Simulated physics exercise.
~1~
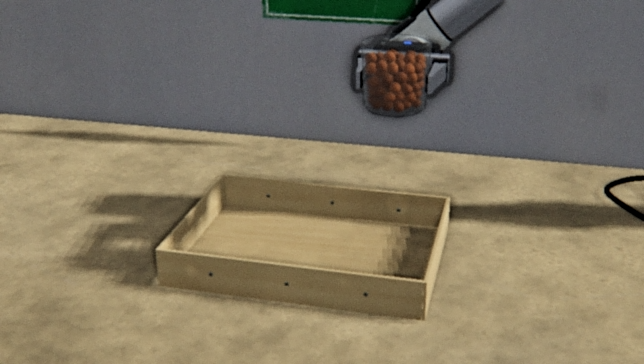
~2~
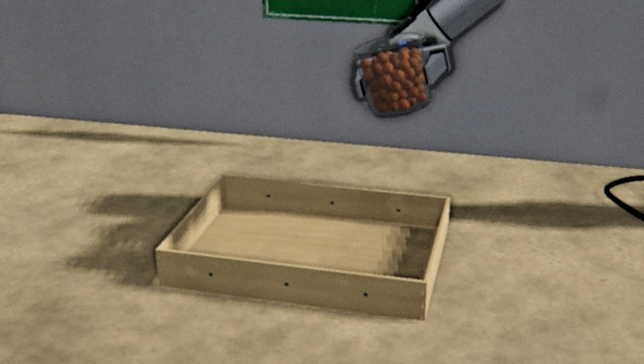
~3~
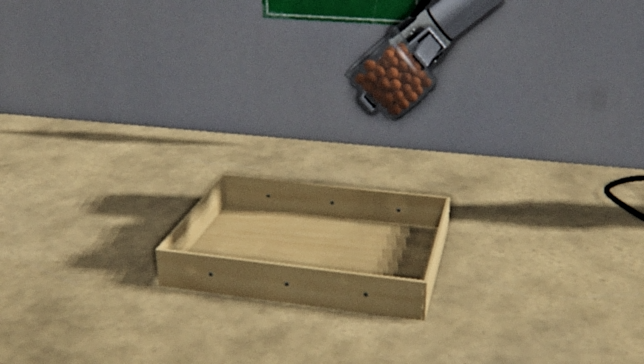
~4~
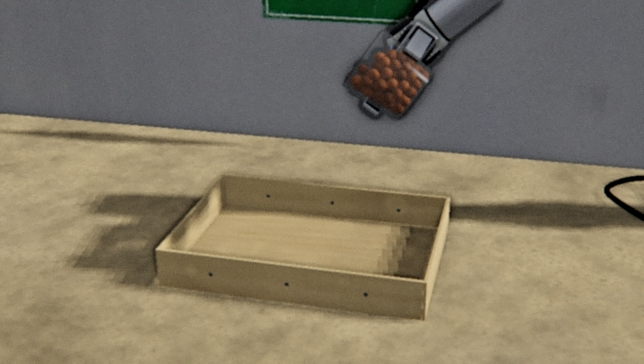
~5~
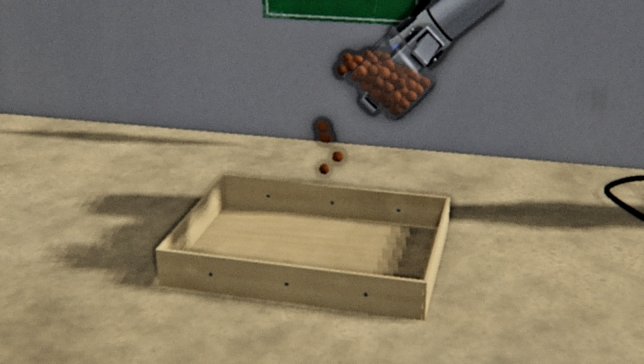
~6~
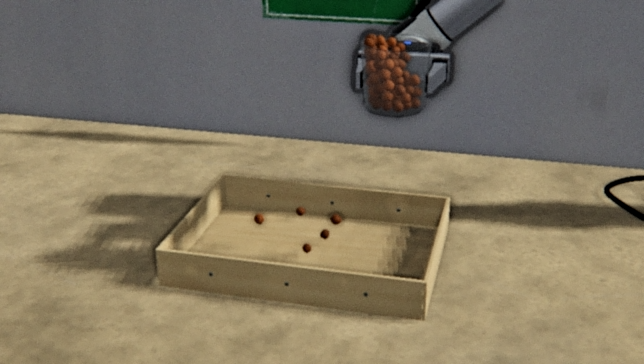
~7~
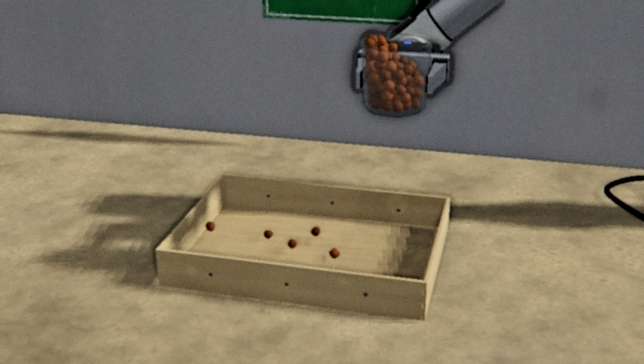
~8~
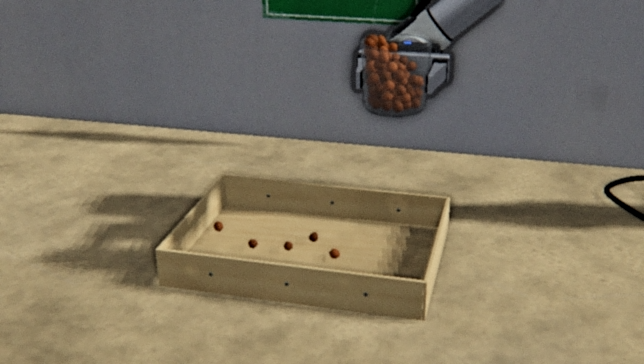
A grey robot gripper holds a clear tumbler heaped with reddish-brown hazelnuts, high above a shallow, pale wooden tray on a mottled tan tabletop. The fixed view looks slightly down on the table, with a grey wall behind, a green panel at the top and a black loop at the right edge. The gripper tips the tumbler to the left, further and further, until a few nuts spill from its rim and fall. It then swings back upright while the fallen nuts roll about the tray. They settle scattered there, and most remain in the tumbler.
